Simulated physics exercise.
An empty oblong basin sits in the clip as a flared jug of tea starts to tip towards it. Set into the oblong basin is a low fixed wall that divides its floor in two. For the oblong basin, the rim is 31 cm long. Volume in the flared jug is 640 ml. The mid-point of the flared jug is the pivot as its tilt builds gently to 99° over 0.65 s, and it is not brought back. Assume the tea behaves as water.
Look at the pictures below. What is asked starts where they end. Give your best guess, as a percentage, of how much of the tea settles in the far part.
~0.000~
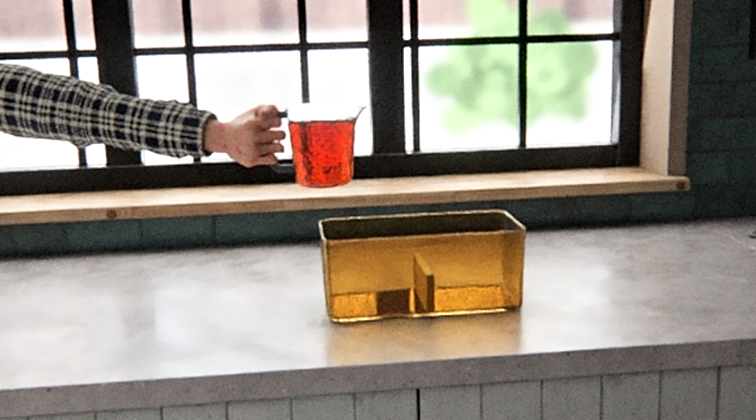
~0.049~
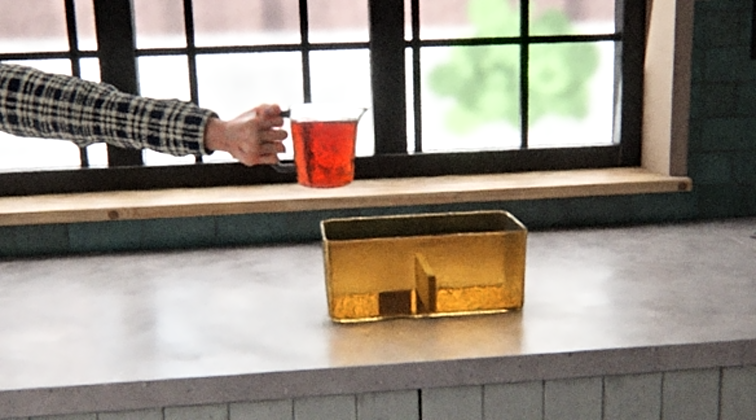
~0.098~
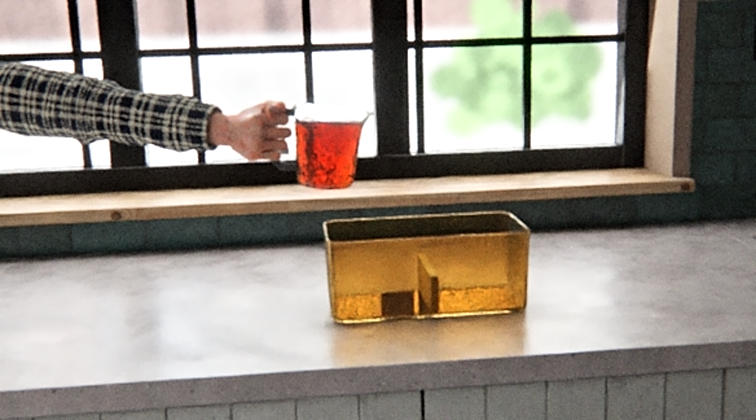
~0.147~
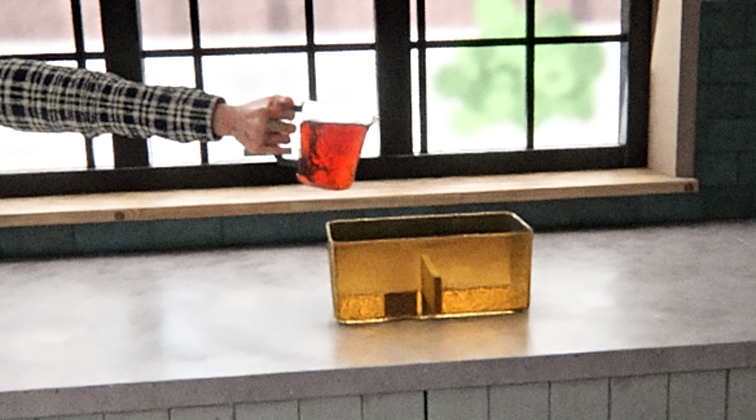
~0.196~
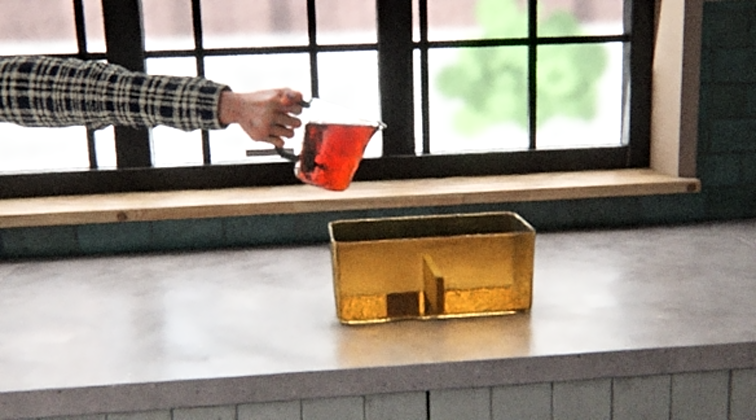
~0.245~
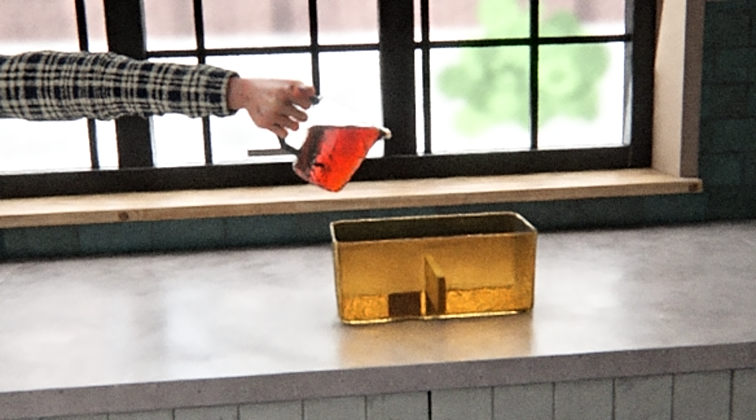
I would say 17 per cent of it settles there.
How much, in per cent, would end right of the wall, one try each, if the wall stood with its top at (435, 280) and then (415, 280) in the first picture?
I'd say 10 percent on the first go, 50 percent on the next.
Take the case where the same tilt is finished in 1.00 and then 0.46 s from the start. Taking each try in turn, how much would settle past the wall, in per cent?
First 25, then 15 per cent.
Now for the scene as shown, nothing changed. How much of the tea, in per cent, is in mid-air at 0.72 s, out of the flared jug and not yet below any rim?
It comes to some 14 percent of the total.
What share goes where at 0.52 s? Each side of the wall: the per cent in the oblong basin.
About 10 % left, 10 % right.
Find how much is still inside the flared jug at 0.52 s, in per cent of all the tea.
Close to 56 percent of the liquid remains at that time.
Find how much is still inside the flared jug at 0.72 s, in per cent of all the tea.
Close to 16 percent of the total.
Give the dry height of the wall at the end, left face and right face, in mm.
On the left it's about 36 mm; on the right, about 56 mm.
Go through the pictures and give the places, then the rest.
Tilt 0°; pouring edge (367, 106); surface from (289, 119) to (355, 116); the oblong basin's rim runs from (321, 231) to (515, 221); the wall's top is at (423, 264), in the first frame.
Tilt 1°; pouring edge (370, 107); surface from (291, 119) to (357, 118), in the second frame.
Tilt 5°; pouring edge (375, 111); surface from (296, 119) to (362, 120), in the third frame.
Tilt 12°; pouring edge (381, 117); surface from (301, 119) to (369, 122), in the fourth frame.
Tilt 21°; pouring edge (387, 126); surface from (306, 123) to (378, 124), in the fifth frame.
Tilt 31°; pouring edge (391, 136); surface from (305, 133) to (388, 131); 1 per cent is over the edge, in the sixth frame.
Then, 0.52 s in, the tilt is 89° and 56 per cent is still to pour, 9 is left of the wall and 9 right of it.
Then, 0.72 s in, the tilt is 99° and 15 per cent is still to pour, 54 is left of the wall and 16 right of it.
Then, 0.92 s in, the tilt is 99° and 2 per cent is still to pour, 77 is left of the wall and 16 right of it.
Then, 1.15 s in, the tilt is 99° and 0 per cent is still to pour, 81 is left of the wall and 17 right of it.
Finally, 81 per cent lies left of the wall, 17 right of it and 2 outside.
